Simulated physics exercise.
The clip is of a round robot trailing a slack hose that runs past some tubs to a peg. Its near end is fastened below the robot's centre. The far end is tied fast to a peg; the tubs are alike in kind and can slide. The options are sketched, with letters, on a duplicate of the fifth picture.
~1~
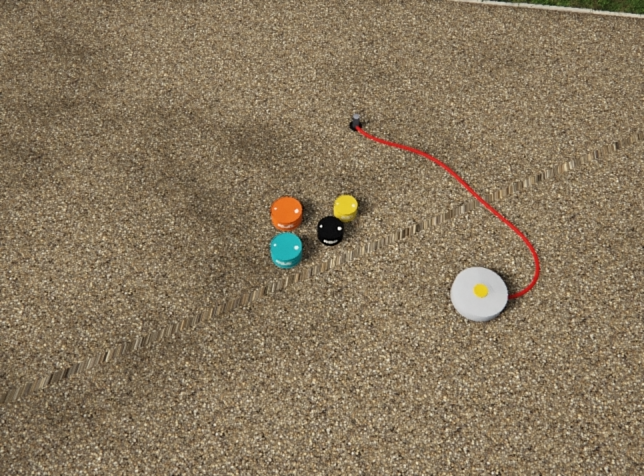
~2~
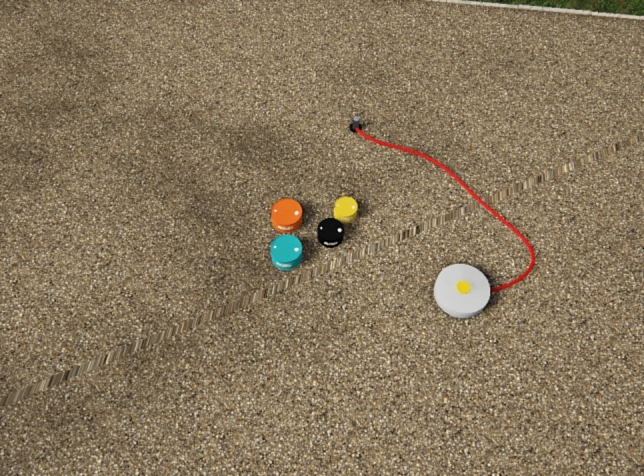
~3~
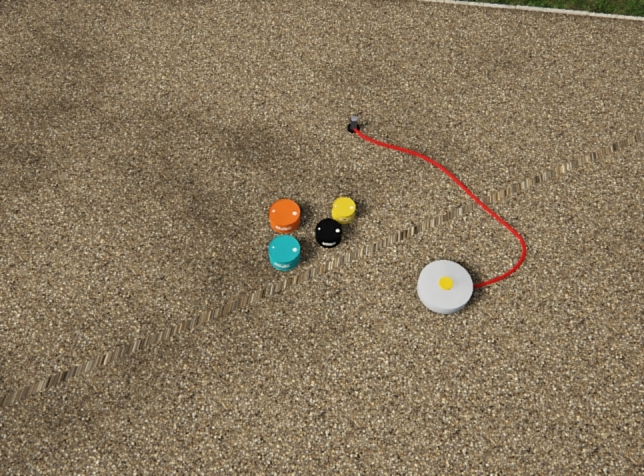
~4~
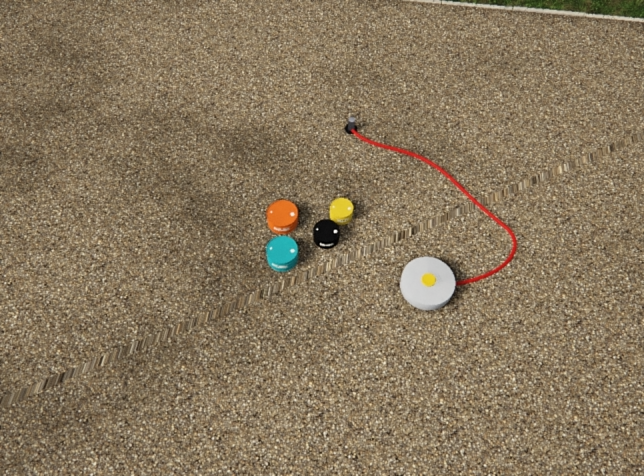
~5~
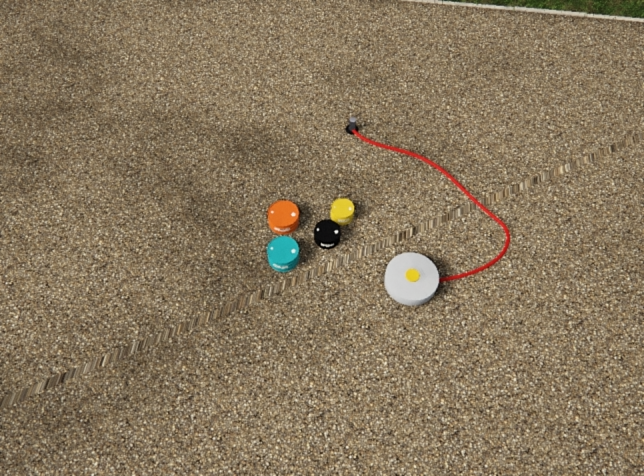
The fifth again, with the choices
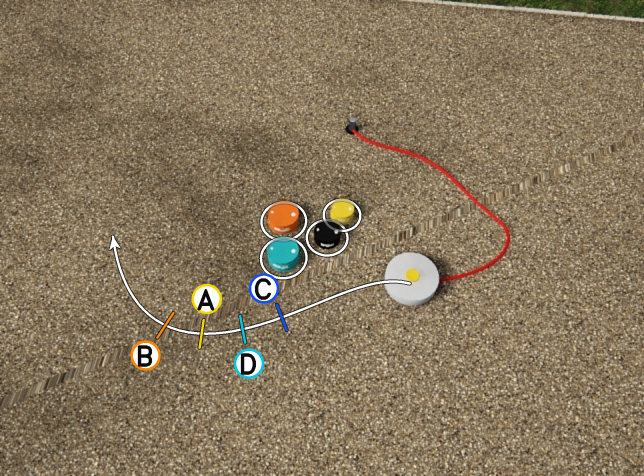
A round white robot with a yellow centre, tied by a red cord to a small peg, slides steadily left across the gravel, drifting slightly upward. The cord trails behind it and its bend shifts left, while the orange, turquoise, black and yellow tubs stay clustered together, essentially still.
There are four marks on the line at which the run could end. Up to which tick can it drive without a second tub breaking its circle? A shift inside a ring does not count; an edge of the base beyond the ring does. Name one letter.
No farther than B.
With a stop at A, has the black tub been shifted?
No.
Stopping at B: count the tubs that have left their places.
The count is none.
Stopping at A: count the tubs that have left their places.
The count is none.
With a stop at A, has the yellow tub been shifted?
By then, no.
On the marked copy, A at (202, 334); B at (165, 325); C at (282, 317); D at (243, 329); the route from (410, 284) via (225, 333) to (113, 236).
Taking B. A third of the way, robot (327, 296).
Two thirds of the way, robot (242, 326).
When it is over, robot (163, 322); none over the rings.
As for the rest, A is within the limit but short; C is within the limit but short; D is within the limit but short.
